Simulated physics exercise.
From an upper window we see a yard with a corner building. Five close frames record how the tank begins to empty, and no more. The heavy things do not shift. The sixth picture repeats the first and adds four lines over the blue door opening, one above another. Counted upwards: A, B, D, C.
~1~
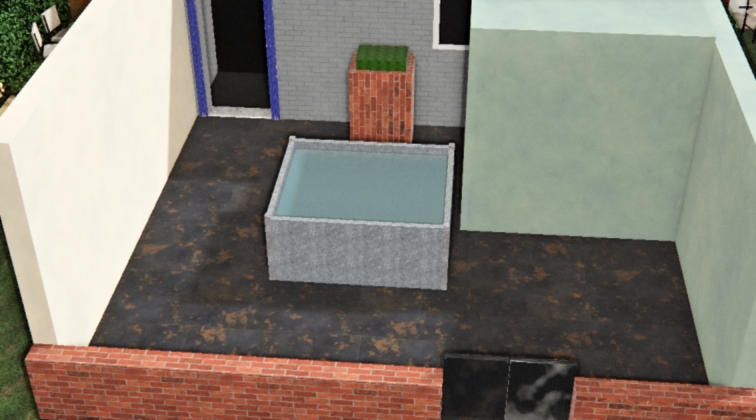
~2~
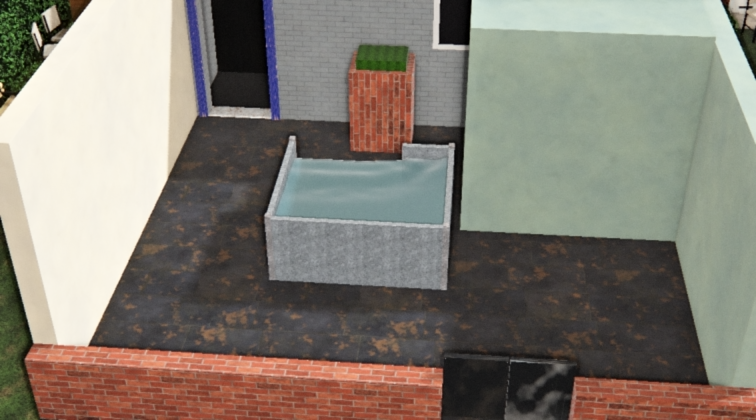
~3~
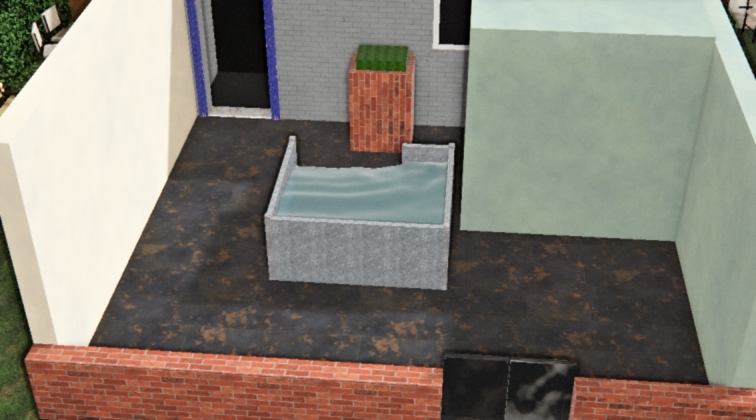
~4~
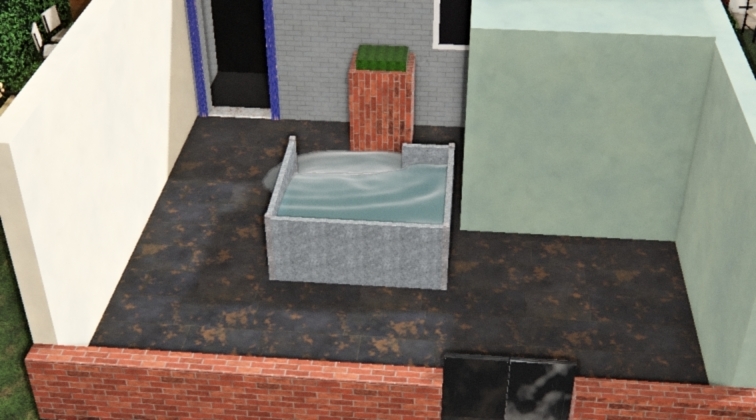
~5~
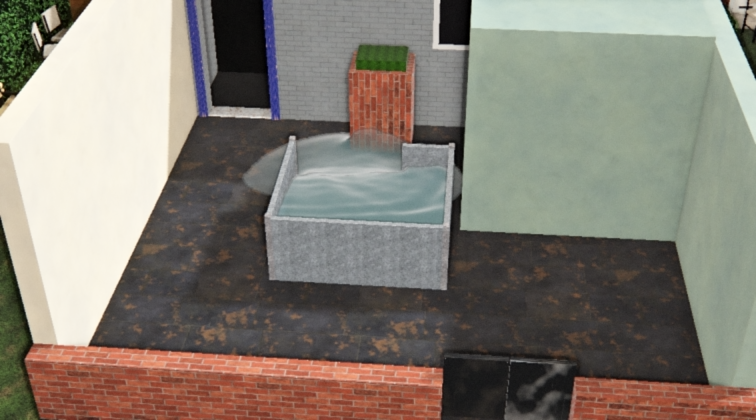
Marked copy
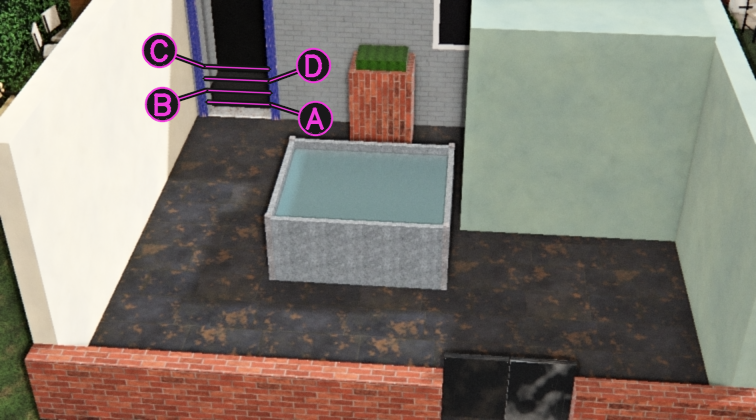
Water sloshes in a grey tank, then pours through its open back onto the dark yard.
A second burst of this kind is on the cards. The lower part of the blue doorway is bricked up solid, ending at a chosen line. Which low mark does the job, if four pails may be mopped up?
That is height B.
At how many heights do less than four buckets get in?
Three.
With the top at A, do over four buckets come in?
Yes.
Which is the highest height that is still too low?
Here it is height A.
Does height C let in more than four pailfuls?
No.
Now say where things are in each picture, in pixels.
Water in the tank at rest, its middle at (365, 186); foot of the blue doorway at (240, 117); shut gate at (509, 369).
Water covers 1 % of the ground, its front hidden from here.
Water covers 4 % of the ground, its front hidden from here.
Water covers 9 % of the ground, its front hidden from here.
Water covers 13 % of the ground and shows as far out as (330, 136).
On the marked copy, A at (239, 103); B at (238, 91); C at (236, 67); D at (237, 79); from the bottom up A, B, D, C.
Choosing A, about 8 bucketfuls get in.
Choosing B, a splash gets over, under a bucket.
Choosing C, nothing gets over.
Choosing D, nothing gets over.
